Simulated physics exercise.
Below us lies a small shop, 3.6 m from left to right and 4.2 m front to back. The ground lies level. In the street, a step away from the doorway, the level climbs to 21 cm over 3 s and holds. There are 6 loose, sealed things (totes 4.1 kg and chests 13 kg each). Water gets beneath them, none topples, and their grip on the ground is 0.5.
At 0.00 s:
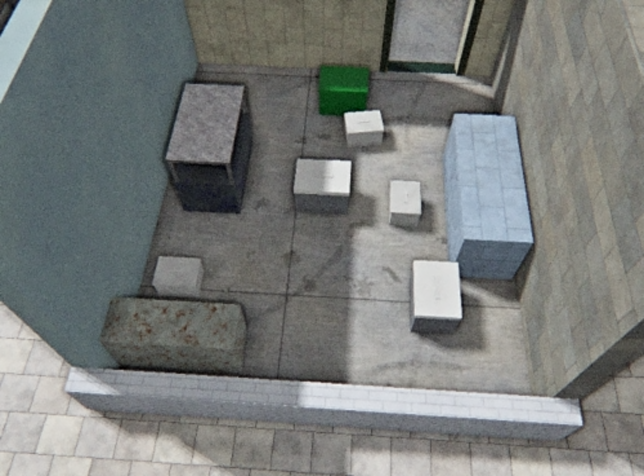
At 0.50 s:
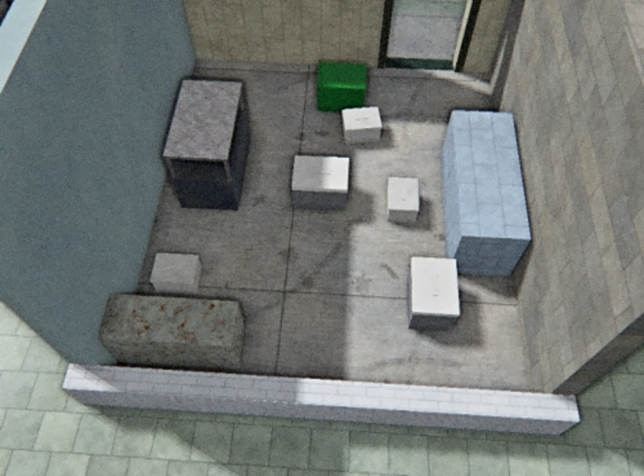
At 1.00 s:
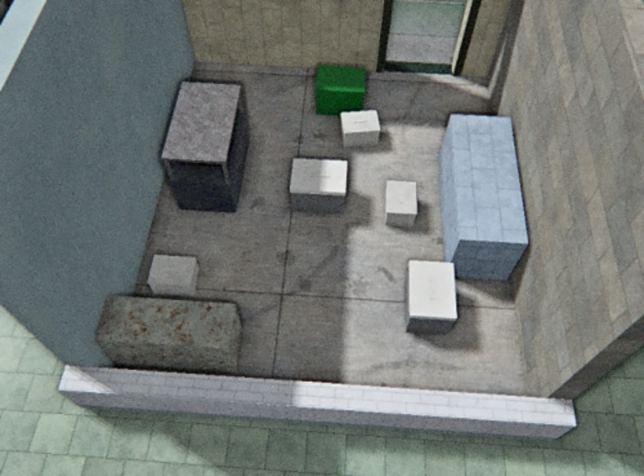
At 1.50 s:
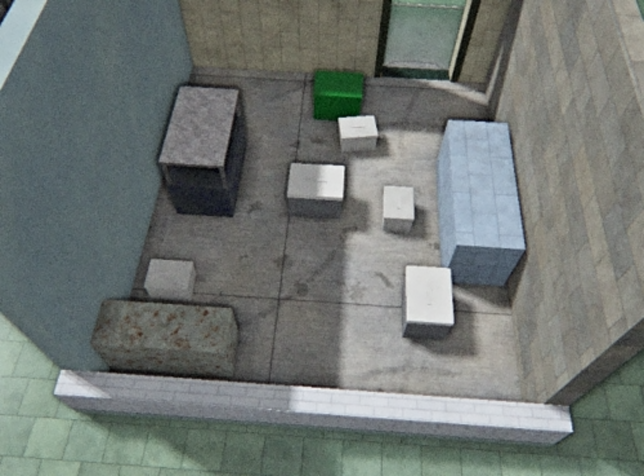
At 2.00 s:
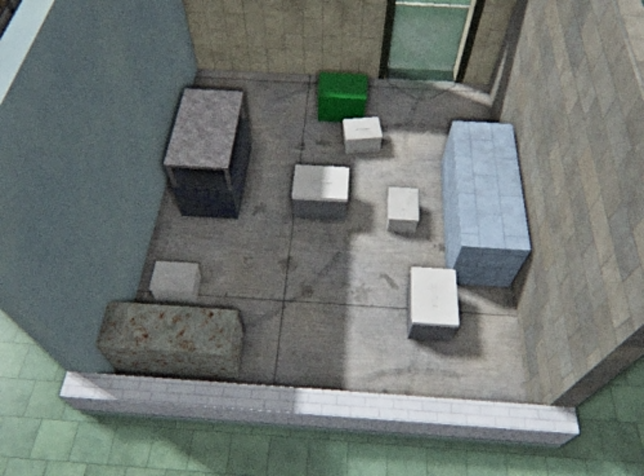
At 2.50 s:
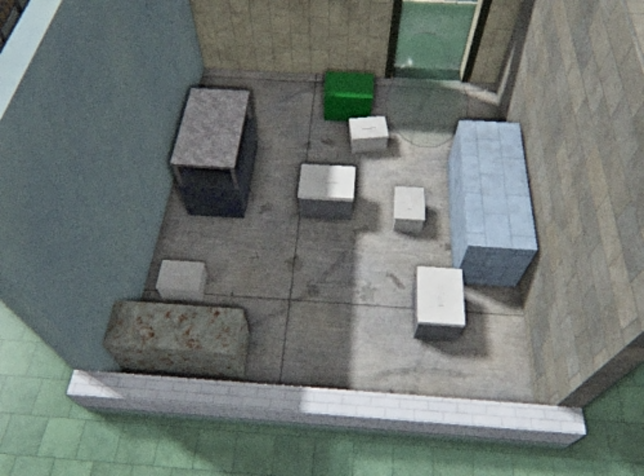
The clip shows a small walled shop from above, with a green chest, pale boxes and larger blocks standing still as greenish water spreads over the paving outside, then a thin film appears just inside the doorway.
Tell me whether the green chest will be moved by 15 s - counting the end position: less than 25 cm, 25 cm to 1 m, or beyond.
The green chest holds its place.
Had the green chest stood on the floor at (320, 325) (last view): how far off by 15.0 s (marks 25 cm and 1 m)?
It is nudged along.
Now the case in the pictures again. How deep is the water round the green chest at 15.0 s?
Roughly 8 cm.
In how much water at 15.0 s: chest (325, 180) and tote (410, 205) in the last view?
About 14 and 12 cm.
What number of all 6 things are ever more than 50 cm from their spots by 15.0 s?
4 of them.
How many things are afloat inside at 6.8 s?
At that moment 1.
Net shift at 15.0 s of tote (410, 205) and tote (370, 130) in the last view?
In turn: 120 cm, 100 cm.
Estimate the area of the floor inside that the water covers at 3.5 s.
About 3.0 m2.
After 3.5 s the green chest is near (349, 85), 0.0 m from its start, aground; 0 afloat.
After 6.8 s the green chest is near (349, 85), 0.0 m from its start, aground; 1 afloat.
After 11.0 s the green chest is near (349, 85), 0.0 m from its start, aground; 4 afloat.
After 15.0 s the green chest is near (358, 85), 0.1 m from its start, afloat; 6 afloat.
